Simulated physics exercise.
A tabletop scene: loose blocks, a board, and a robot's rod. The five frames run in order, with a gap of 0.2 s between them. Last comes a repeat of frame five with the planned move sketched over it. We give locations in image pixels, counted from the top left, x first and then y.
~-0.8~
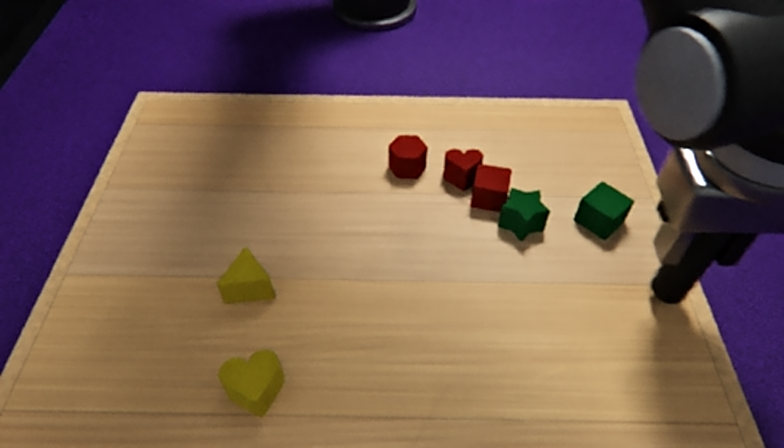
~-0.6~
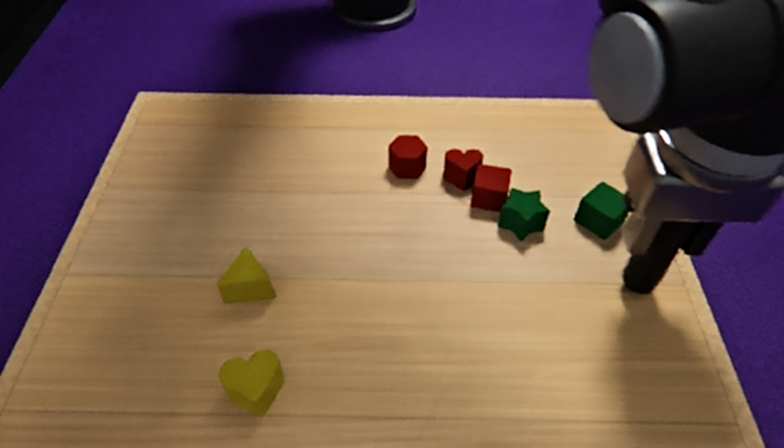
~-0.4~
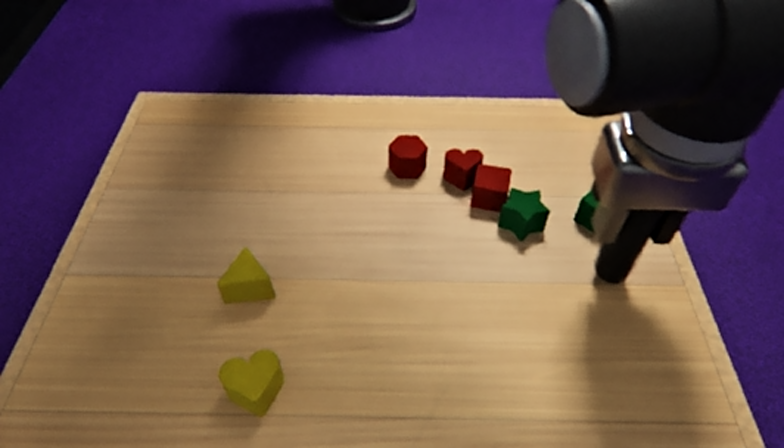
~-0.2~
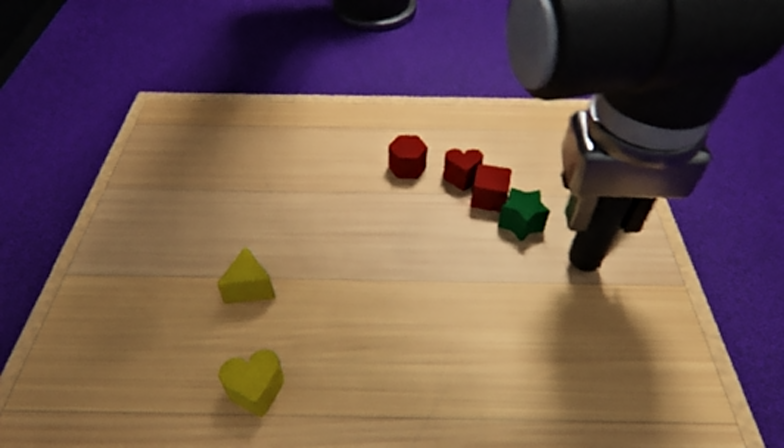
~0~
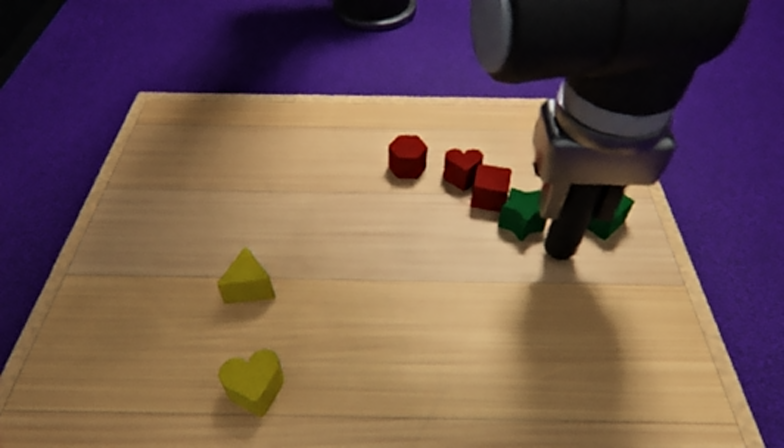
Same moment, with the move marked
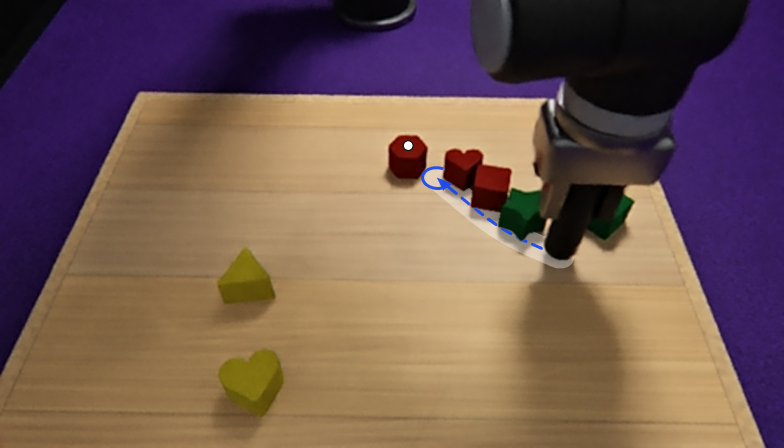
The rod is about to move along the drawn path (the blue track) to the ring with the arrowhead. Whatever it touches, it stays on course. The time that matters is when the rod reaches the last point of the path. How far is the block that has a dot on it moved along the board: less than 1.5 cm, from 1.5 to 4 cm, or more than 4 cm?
I'd go with under 1.5 cm for this block.
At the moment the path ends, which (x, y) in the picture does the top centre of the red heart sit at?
Around pixel (446, 138).
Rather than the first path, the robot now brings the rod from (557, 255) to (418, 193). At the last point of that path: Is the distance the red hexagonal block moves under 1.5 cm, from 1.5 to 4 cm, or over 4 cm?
The red hexagonal block moves under 1.5 cm.
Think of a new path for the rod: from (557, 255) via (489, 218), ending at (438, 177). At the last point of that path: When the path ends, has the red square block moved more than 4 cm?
Yes.
The line goes from (557, 255) through (489, 219) to (437, 178); the dot is on the red hexagonal block.
On the path given first. One third of the way, rod at (509, 225); red heart at (456, 149), turned 25° anticlockwise; red square block at (485, 164); green star block at (511, 187), turned 35° clockwise.
Two thirds of the way, rod at (472, 198); red heart at (450, 146), turned 45° anticlockwise; red square block at (484, 146), turned 25° anticlockwise; green star block at (500, 173), turned 85° clockwise.
At the end, rod at (438, 171); red hexagonal block unmoved; red heart at (446, 138), turned 20° anticlockwise; red square block at (484, 145), turned 25° anticlockwise; green star block at (500, 172), turned 90° clockwise.
